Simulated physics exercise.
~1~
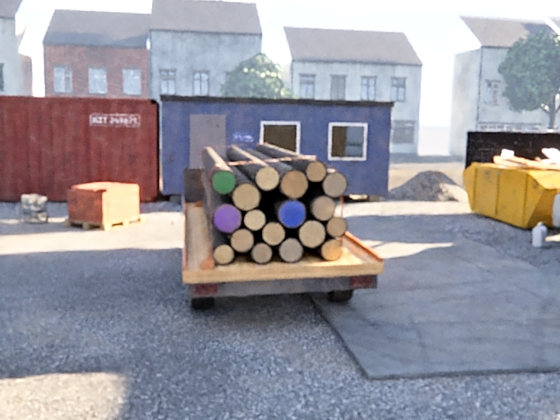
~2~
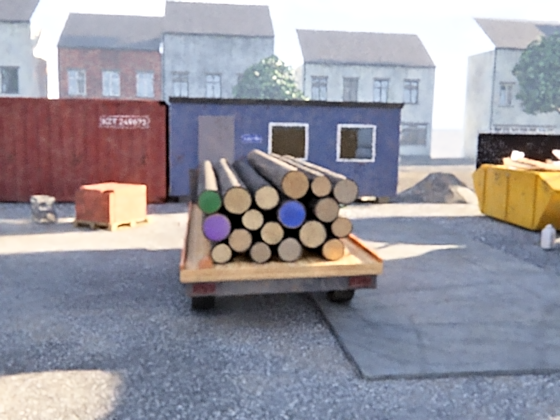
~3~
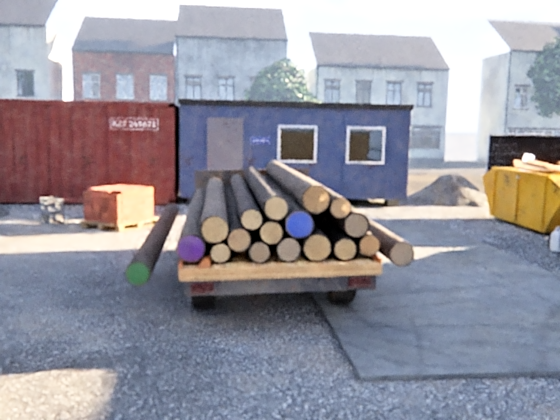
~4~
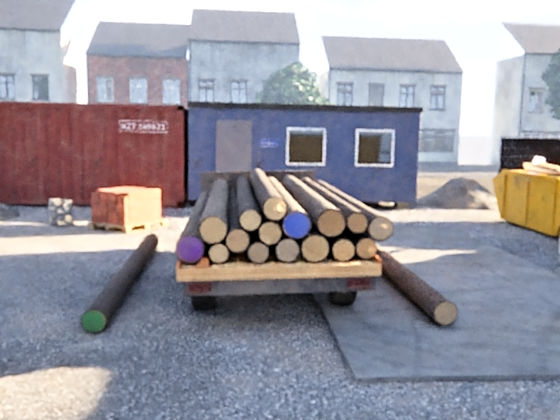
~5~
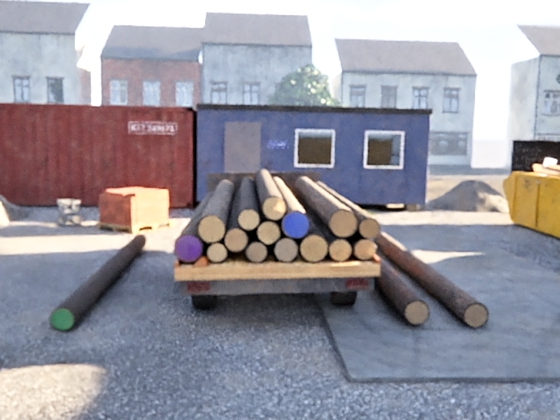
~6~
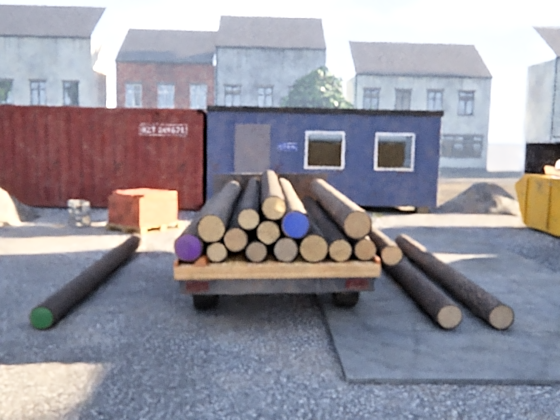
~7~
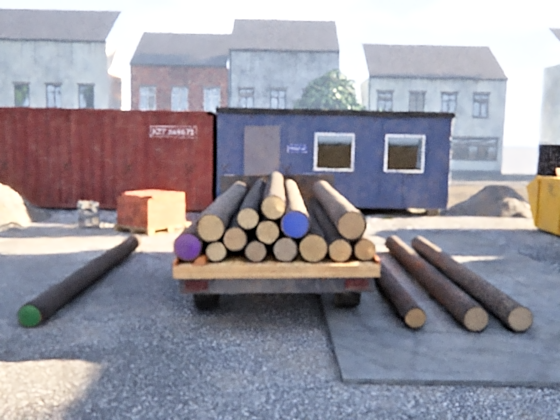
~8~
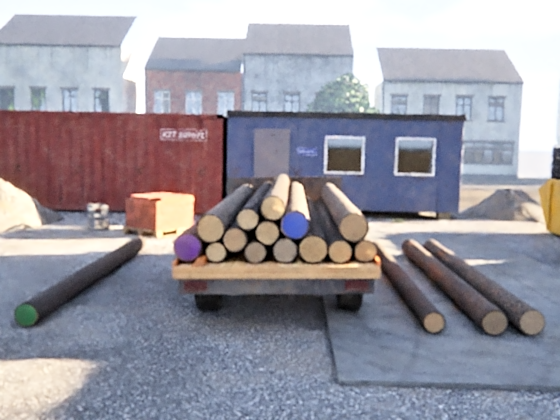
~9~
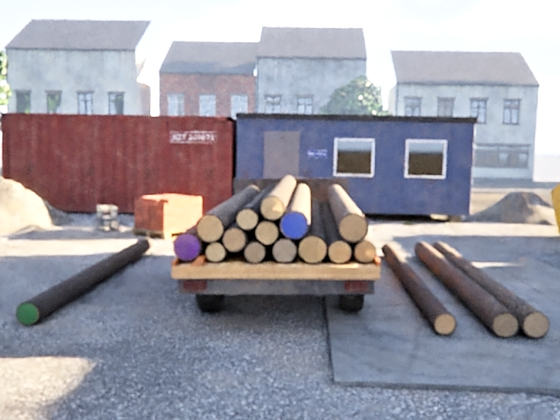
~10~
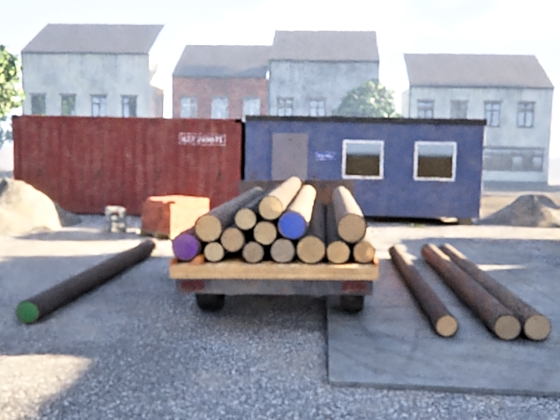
Stacked timber poles spread on a trailer, the green-ended one rolling off left, others right.
